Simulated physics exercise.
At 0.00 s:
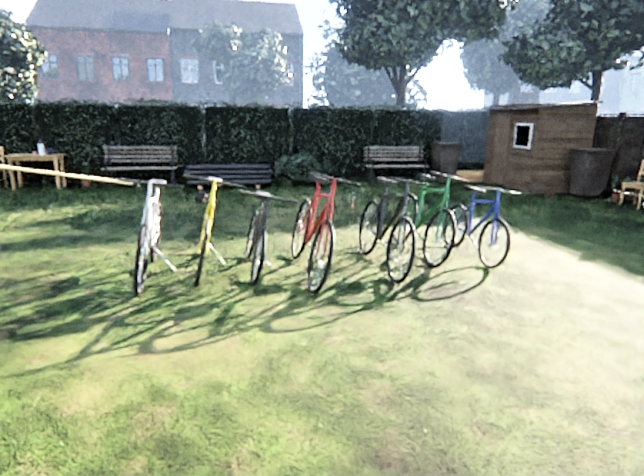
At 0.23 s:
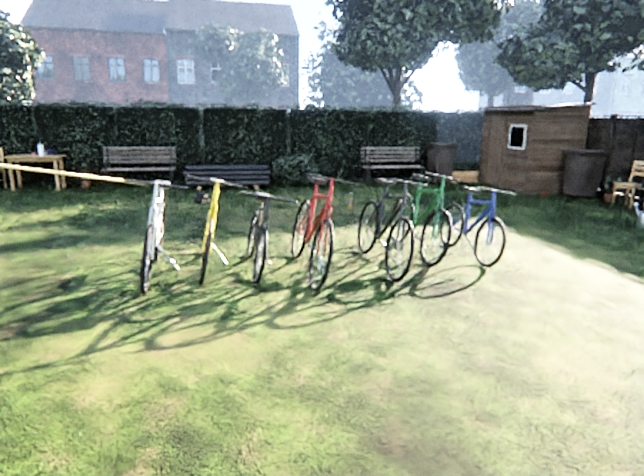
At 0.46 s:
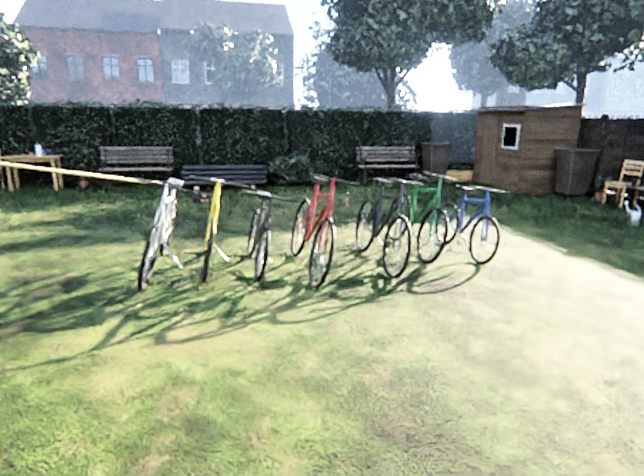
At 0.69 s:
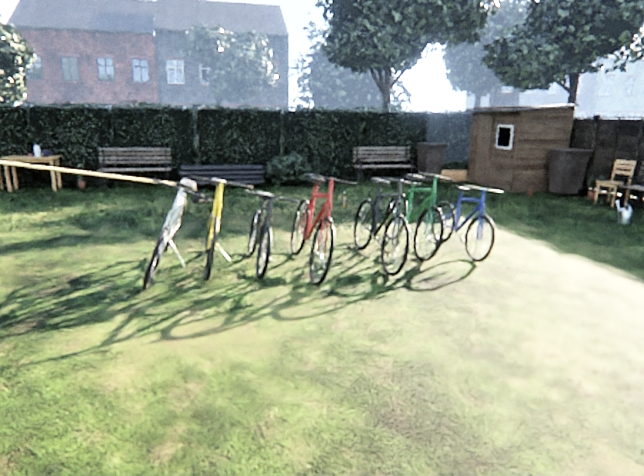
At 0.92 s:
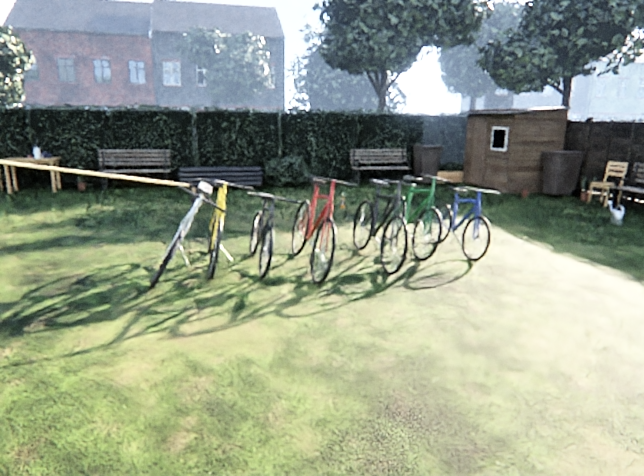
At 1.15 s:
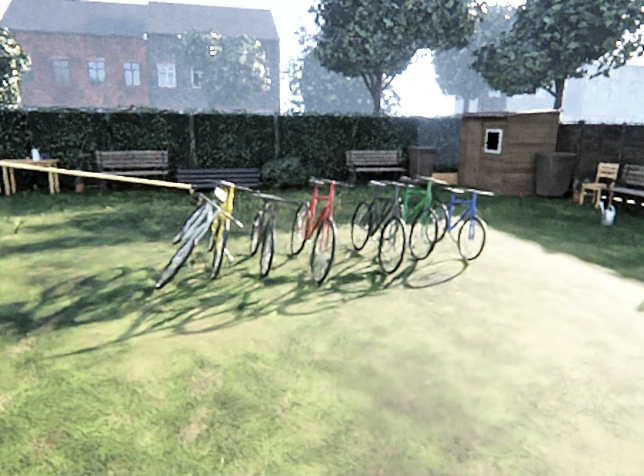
On a sunlit lawn bordered by a tall hedge, benches, trees and a wooden shed, the view faces a row of parked bicycles from slightly above. From left to right stand a pale one, a yellow, a dark, a red, another dark, a green and a blue. A long pole from the left pushes the pale bicycle, which leans steadily rightward toward the yellow one, while the camera shifts slightly.
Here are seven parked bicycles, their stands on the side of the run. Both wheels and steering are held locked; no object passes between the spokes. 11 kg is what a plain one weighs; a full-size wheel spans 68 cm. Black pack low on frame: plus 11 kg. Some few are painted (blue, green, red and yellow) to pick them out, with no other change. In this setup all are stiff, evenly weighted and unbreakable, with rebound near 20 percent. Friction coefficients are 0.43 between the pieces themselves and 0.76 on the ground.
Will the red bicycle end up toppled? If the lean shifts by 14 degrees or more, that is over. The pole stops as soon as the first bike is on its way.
No.
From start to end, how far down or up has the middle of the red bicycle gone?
Lower, by roughly 0 cm.
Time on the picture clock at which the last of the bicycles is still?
Near 2.0 s.
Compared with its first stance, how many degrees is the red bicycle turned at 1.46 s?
Some 0°.
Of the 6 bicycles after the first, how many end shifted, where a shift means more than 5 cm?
The shifted count is 2.
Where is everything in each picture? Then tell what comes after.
In the first frame (we follow the side turned to the camera; the camera moves round a little), pole end (135, 184) 10 cm from the first bicycle; red bicycle (335, 245); yellow bicycle (205, 241); green bicycle (407, 208); no other piece has moved.
Pole end pushing; red bicycle (335, 243), in the second frame.
Pole end pushing; red bicycle (336, 241); no other piece has moved, in the third frame.
Pole end (178, 185) pushing; red bicycle (336, 240); no other piece has moved, in the fourth frame.
Pole end (190, 186) stopped; red bicycle (337, 240); no other piece has moved, in the fifth frame.
Pole end (193, 188) stopped; red bicycle (337, 240); yellow bicycle (226, 240); green bicycle (394, 208); no other piece has moved, in the sixth frame.
Around 1.46 s, 1 of the 6 other bicycles over; red bicycle unmoved; yellow bicycle tipped 14°.
Around 1.74 s, 1 of the 6 other bicycles over; red bicycle unmoved; yellow bicycle tipped 24°.
Finally (2.3 s), 2 of the 6 other bicycles over; red bicycle unmoved; yellow bicycle tipped 26°; green bicycle unmoved. Four left standing. Seen by the last camera, middles, red bicycle near (315, 222), yellow bicycle near (244, 223).
